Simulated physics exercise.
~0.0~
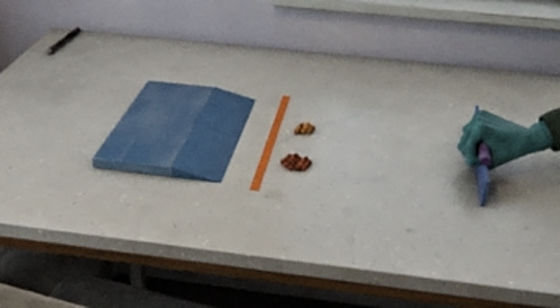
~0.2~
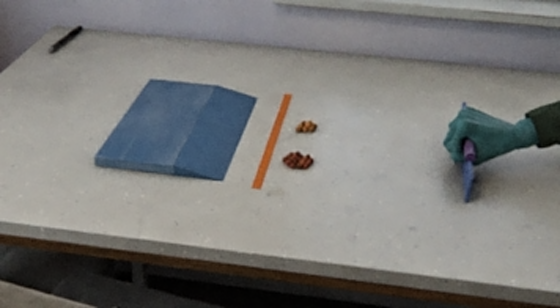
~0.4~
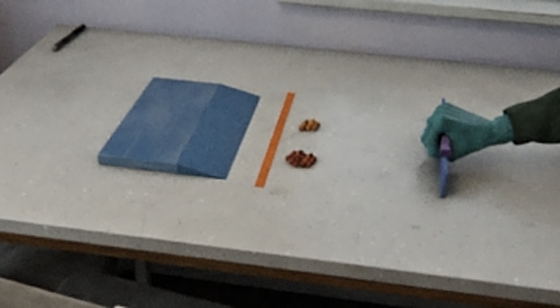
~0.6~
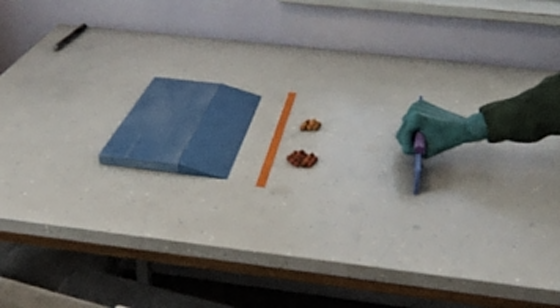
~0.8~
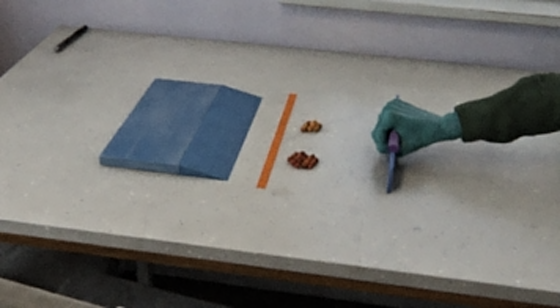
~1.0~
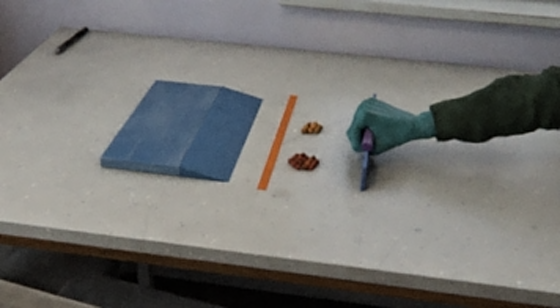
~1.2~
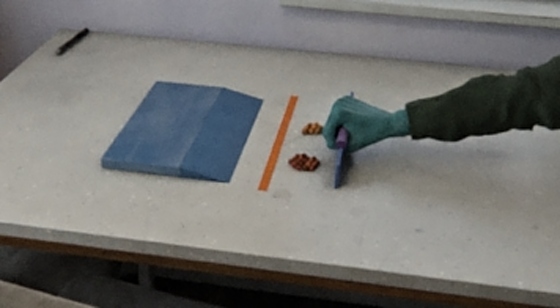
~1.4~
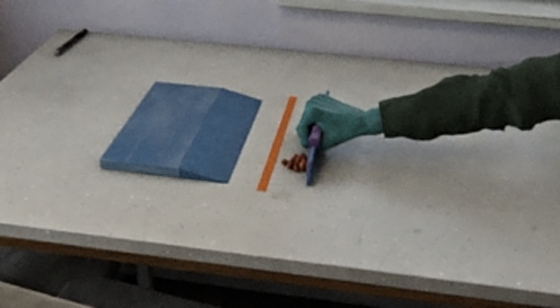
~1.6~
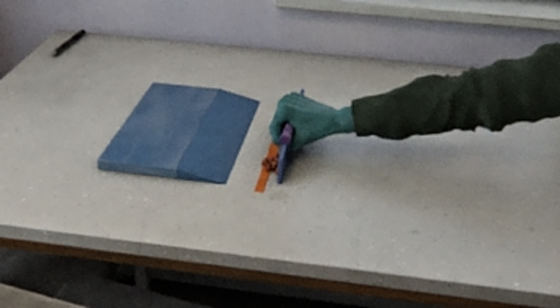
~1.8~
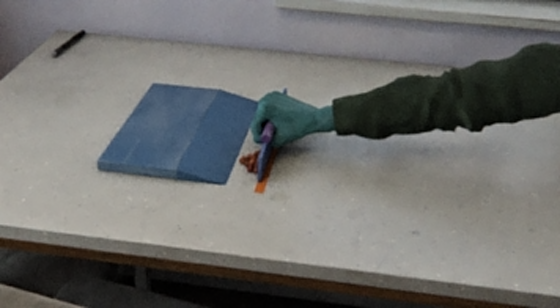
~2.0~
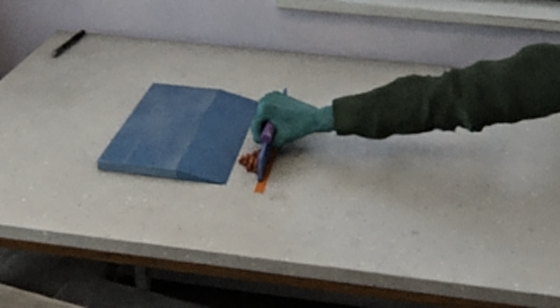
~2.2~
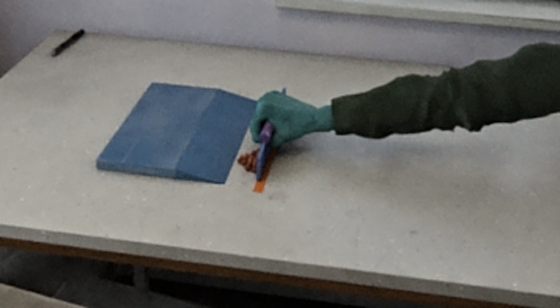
At first, a gloved hand in a dark green sleeve holds a purple scraper upright at the right of a pale table, with two small piles of brownish bits, an orange strip of tape and a low blue wedge off to its left. The hand slides the scraper steadily left across the bare tabletop until it reaches the piles. The farther pile disappears from view behind the hand, while the nearer one is pushed along to the tape. The scraper then stops at the orange strip and stays there. The nearer pile rests just past the tape, short of the wedge, with the farther one still out of sight.
